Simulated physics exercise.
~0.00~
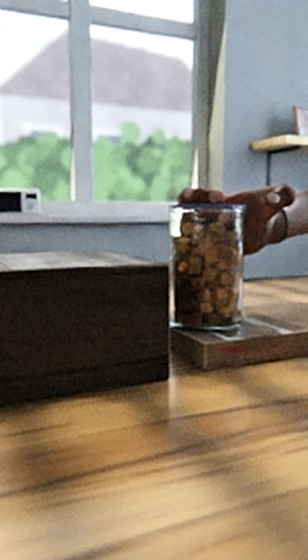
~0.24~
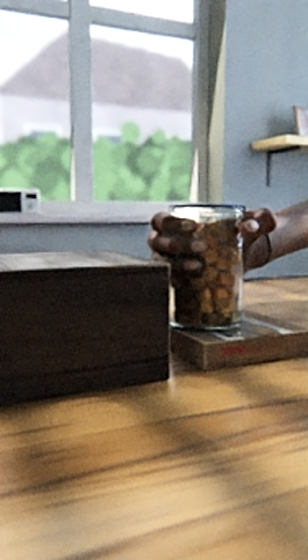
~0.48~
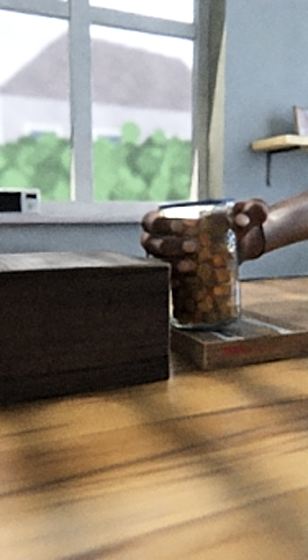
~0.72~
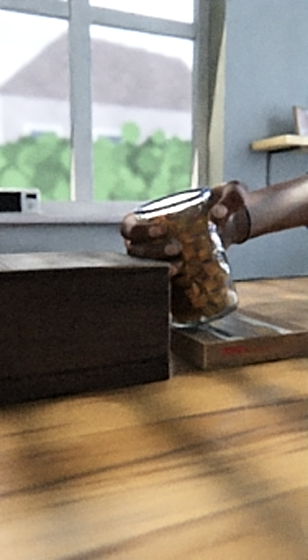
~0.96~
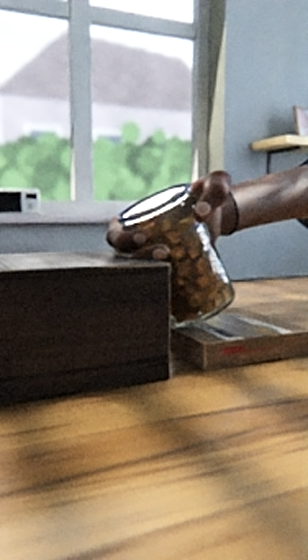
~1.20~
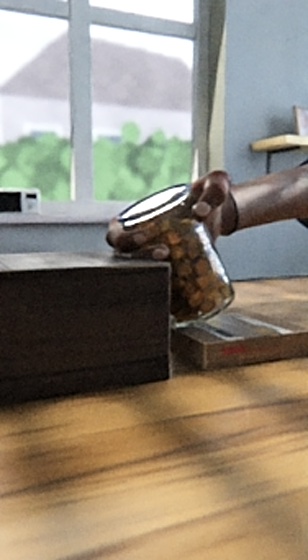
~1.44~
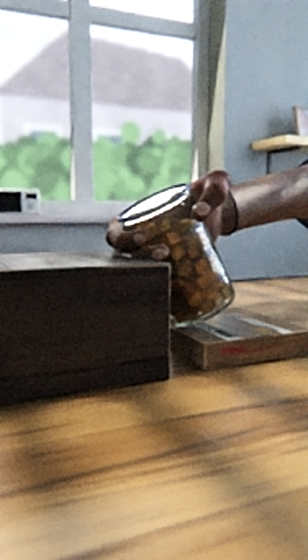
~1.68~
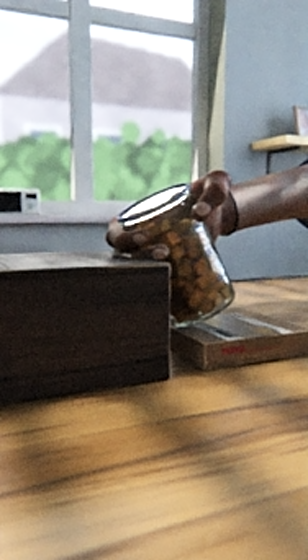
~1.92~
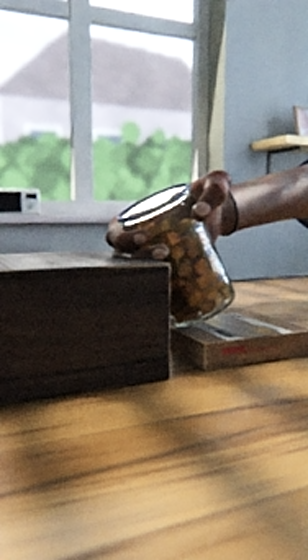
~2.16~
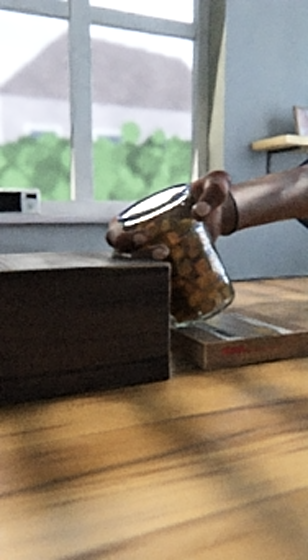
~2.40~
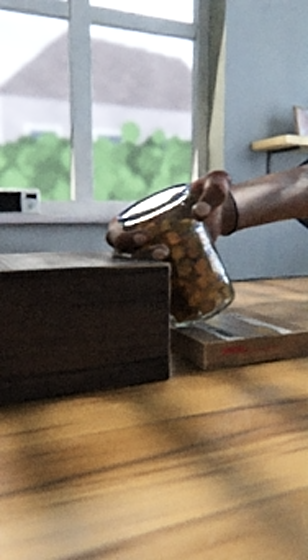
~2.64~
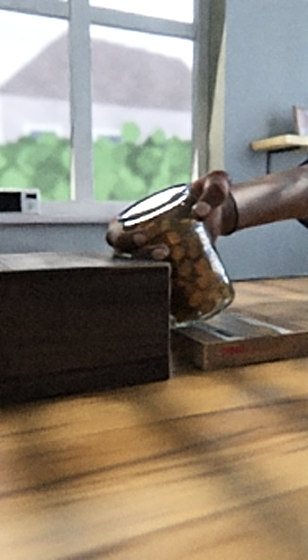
A clear glass container filled with small brown and orange chunks stands on a low wooden board, seen from a still, counter-level view. A dark brown block sits to its left on a striped wooden counter, with a window showing green bushes and a house roof behind, beside a blue-grey wall. A hand reaches in from the right and closes around the container's upper part. It tips the container leftward, lowering it gently until it leans against the block's top edge. The hand stays on it, and the container rests tilted and still, all its contents inside.
